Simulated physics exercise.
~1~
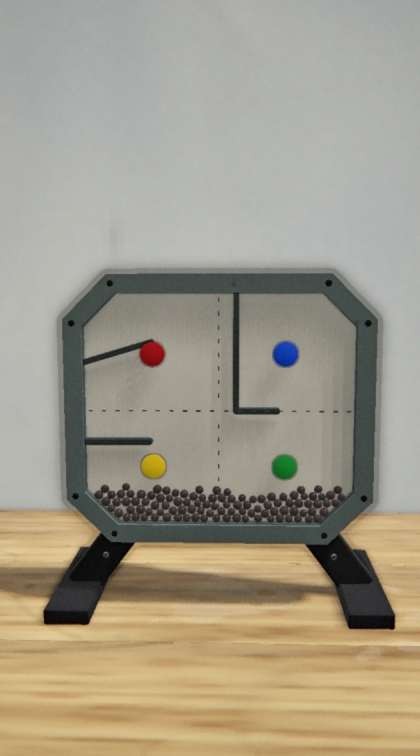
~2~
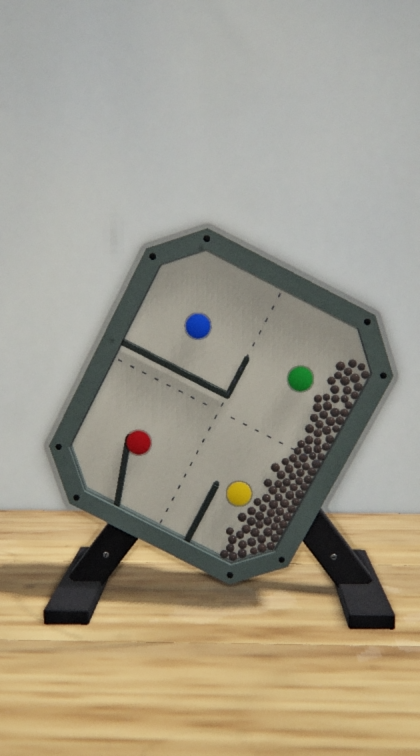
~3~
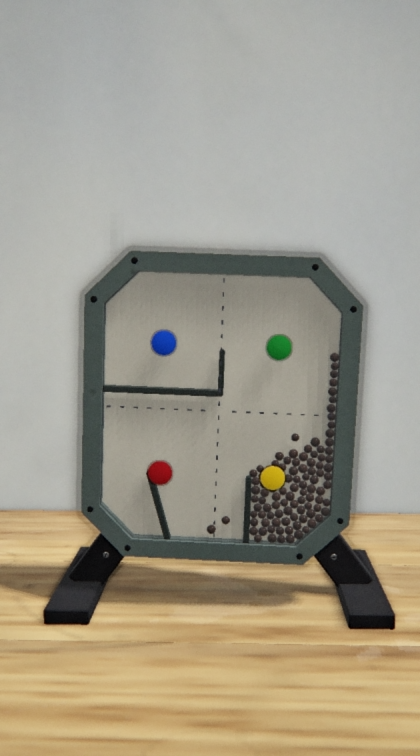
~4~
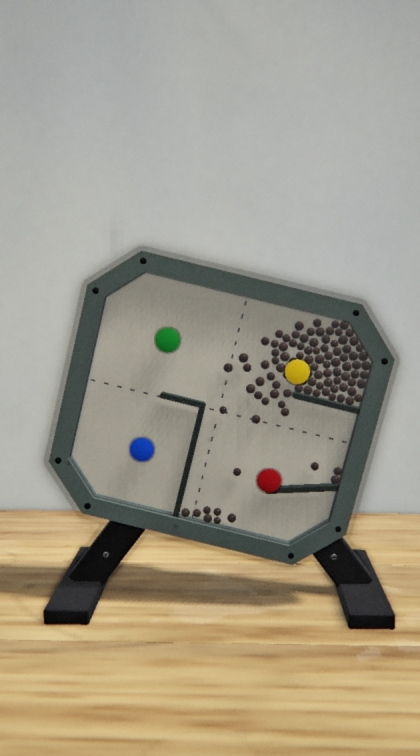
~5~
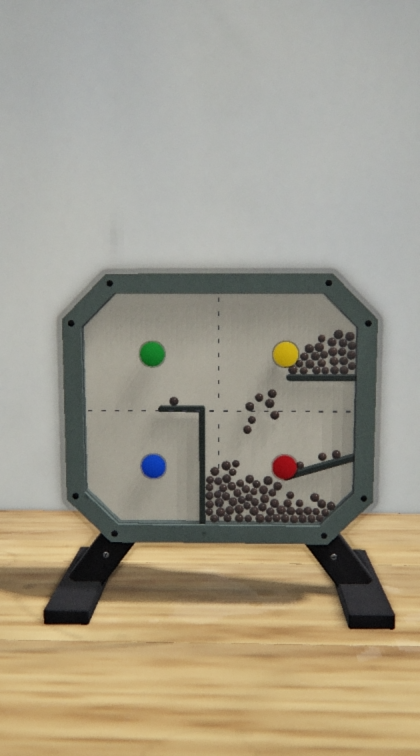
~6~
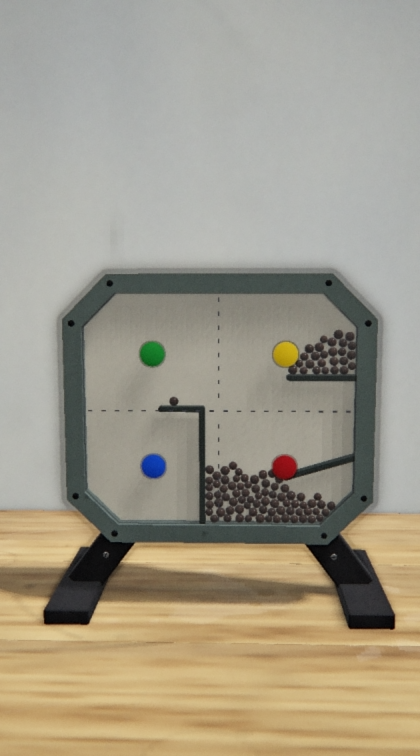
On a wooden table against a pale wall, a clear-faced case with clipped corners stands between two dark feet, small dark round beads lying along its bottom beneath the yellow and green dots. The case turns anticlockwise, and the beads slide into a steep bank on the right. Tilted further, they heap around the yellow dot at lower right. It turns on until upside down, carrying most beads to the upper right, where many spill down. At the end, beads rest on the ledge beside yellow, a larger pile lies around red, and one sits above blue.
